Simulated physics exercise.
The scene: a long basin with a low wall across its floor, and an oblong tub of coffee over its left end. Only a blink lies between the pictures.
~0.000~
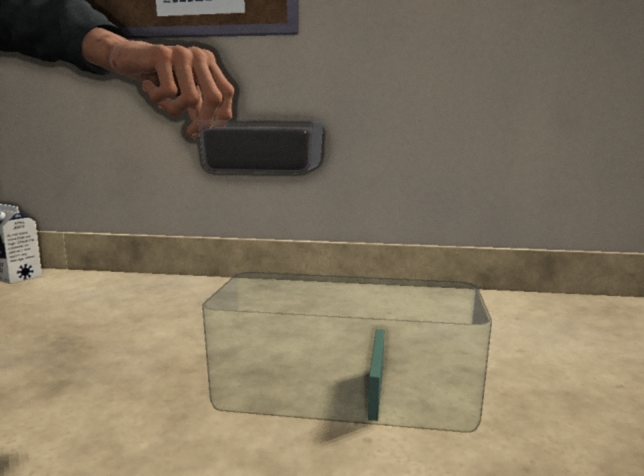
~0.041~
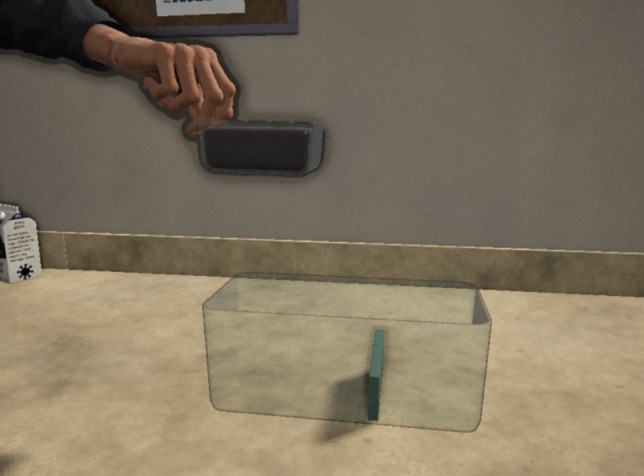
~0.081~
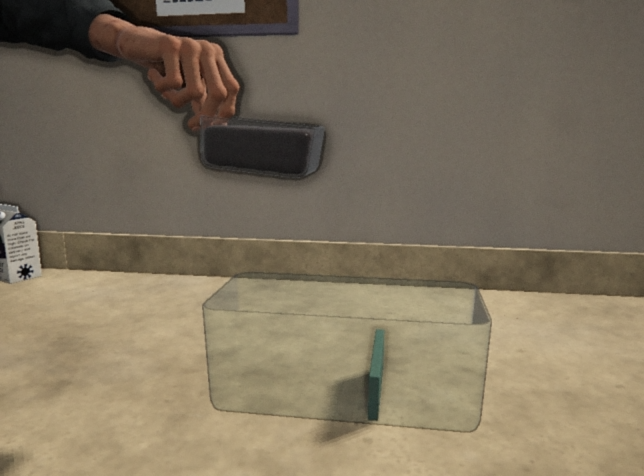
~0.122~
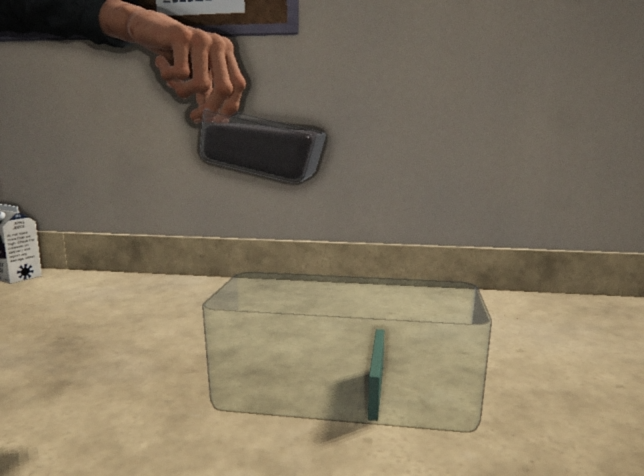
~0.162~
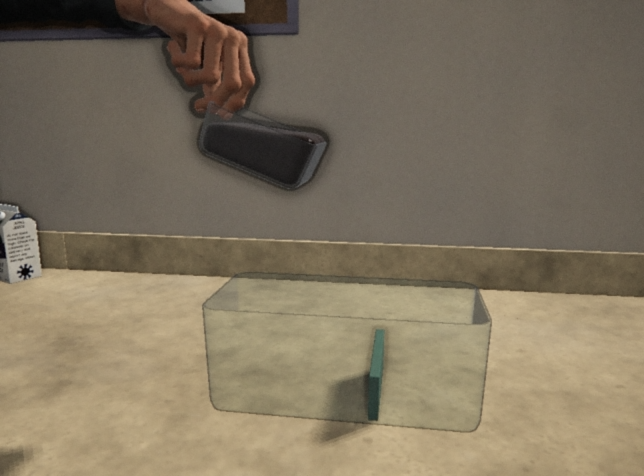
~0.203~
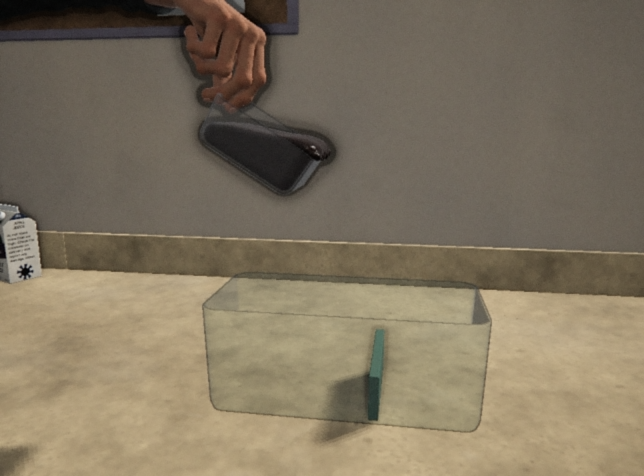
A hand tilting a small dark oblong tub steadily down to the right above a clear basin with a low green wall inside.
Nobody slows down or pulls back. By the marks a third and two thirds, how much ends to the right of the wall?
It comes to from a third to two thirds.
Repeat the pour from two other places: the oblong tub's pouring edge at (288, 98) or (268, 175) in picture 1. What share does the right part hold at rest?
Near 5 % and 0 %.
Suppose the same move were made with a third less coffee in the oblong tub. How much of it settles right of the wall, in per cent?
Some 10 per cent.
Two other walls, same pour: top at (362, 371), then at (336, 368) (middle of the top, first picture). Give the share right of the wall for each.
Near 60 % and 70 %.
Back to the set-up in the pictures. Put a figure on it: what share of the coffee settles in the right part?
Roughly 45 in a hundred.
A moment on, the oblong tub is tipped on its side and 14 per cent is still to pour, 14 is left of the wall and 9 right of it.
Next, the oblong tub is tipped on its side and 4 per cent is still to pour, 44 is left of the wall and 46 right of it.
Then the oblong tub is tipped on its side and 1 per cent is still to pour, 52 is left of the wall and 43 right of it.
Later the oblong tub is tipped on its side and 0 per cent is still to pour, 55 is left of the wall and 43 right of it.
In the end 55 per cent lies left of the wall, 43 right of it and 2 outside.
